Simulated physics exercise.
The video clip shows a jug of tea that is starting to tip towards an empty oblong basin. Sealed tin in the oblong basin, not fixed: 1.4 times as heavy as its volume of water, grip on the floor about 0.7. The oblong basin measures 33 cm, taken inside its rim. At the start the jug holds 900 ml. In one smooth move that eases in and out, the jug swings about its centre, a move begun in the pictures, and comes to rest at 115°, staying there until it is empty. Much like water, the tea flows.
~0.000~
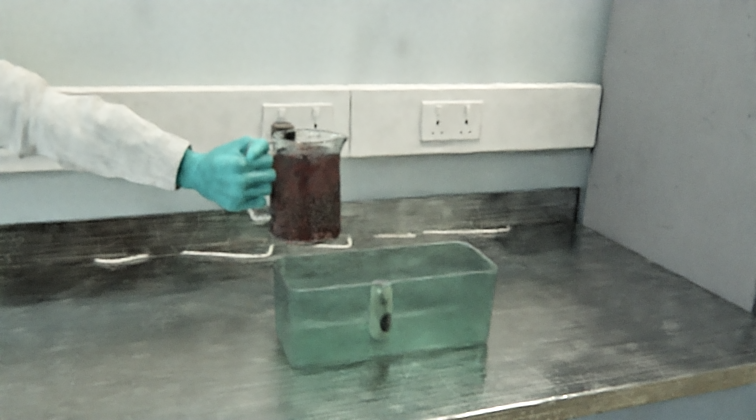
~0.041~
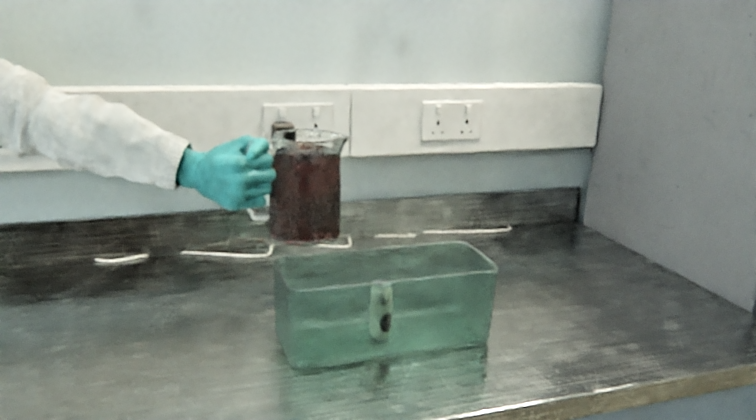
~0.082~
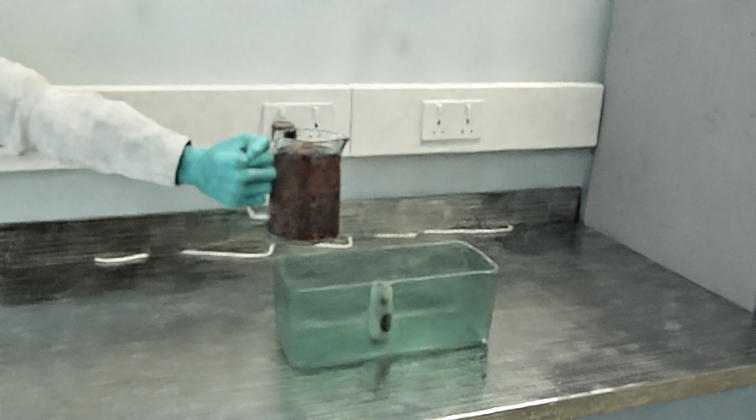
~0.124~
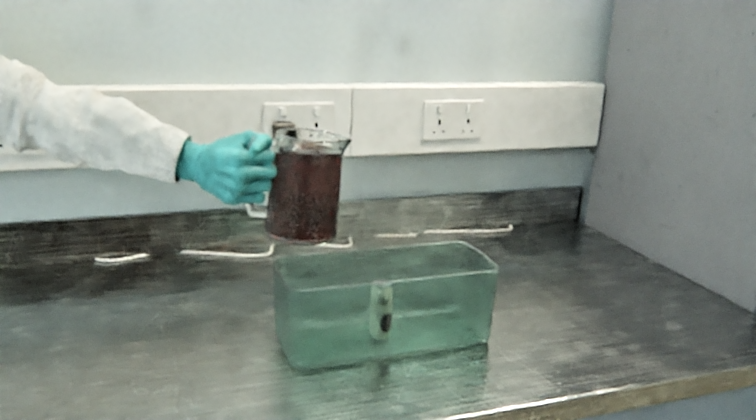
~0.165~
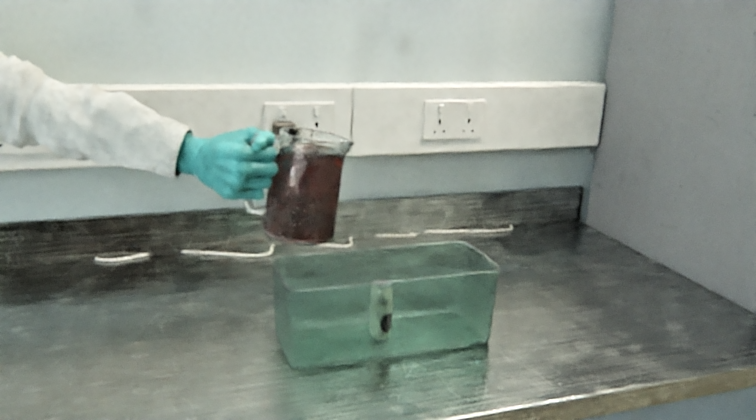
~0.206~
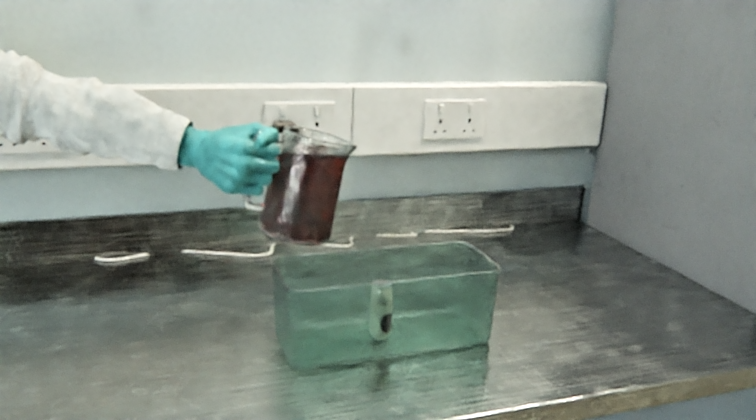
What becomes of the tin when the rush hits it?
It does not come down.
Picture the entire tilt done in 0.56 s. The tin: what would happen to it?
In that case the tin stays vertical.
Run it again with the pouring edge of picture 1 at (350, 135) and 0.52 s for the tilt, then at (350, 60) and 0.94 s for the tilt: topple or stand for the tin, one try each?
The tin stays vertical the first time and stays vertical the second time.
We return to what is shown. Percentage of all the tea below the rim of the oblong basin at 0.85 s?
Near 48 in a hundred.
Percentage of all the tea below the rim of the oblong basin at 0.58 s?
About 2%.
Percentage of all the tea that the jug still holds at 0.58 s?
Roughly 84 %.
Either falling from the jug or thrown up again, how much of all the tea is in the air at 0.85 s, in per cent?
Roughly 20 per cent.
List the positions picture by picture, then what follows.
In the first picture, it leans 0°; its right rim is at (348, 136); the tea meets the walls at (274, 151) and (337, 150); the oblong basin's rim runs from (281, 275) to (481, 256); the tin's top is at (381, 286).
In the second picture, it leans 1°; its right rim is at (348, 136); the tea meets the walls at (274, 151) and (337, 149).
In the third picture, it leans 2°; its right rim is at (349, 137); the tea meets the walls at (276, 150) and (337, 150).
In the fourth picture, it leans 5°; its right rim is at (351, 139); the tea meets the walls at (276, 150) and (339, 150).
In the fifth picture, it leans 9°; its right rim is at (354, 141); the tea meets the walls at (277, 154) and (341, 150).
In the sixth picture, it leans 13°; its right rim is at (357, 145); the tea meets the walls at (275, 164) and (345, 150).
Then, 0.58 s in, the tilt is 77° and 85 per cent is still to pour; the tin stands where it began.
Then, 0.85 s in, the tilt is 112° and 32 per cent is still to pour; the tin stands where it began.
Then, 1.13 s in, the tilt is 115° and 2 per cent is still to pour; the tin stands where it began.
Then, 1.44 s in, the tilt is 115° and 0 per cent is still to pour; the tin stands where it began.
Finally, the tin stands where it began.
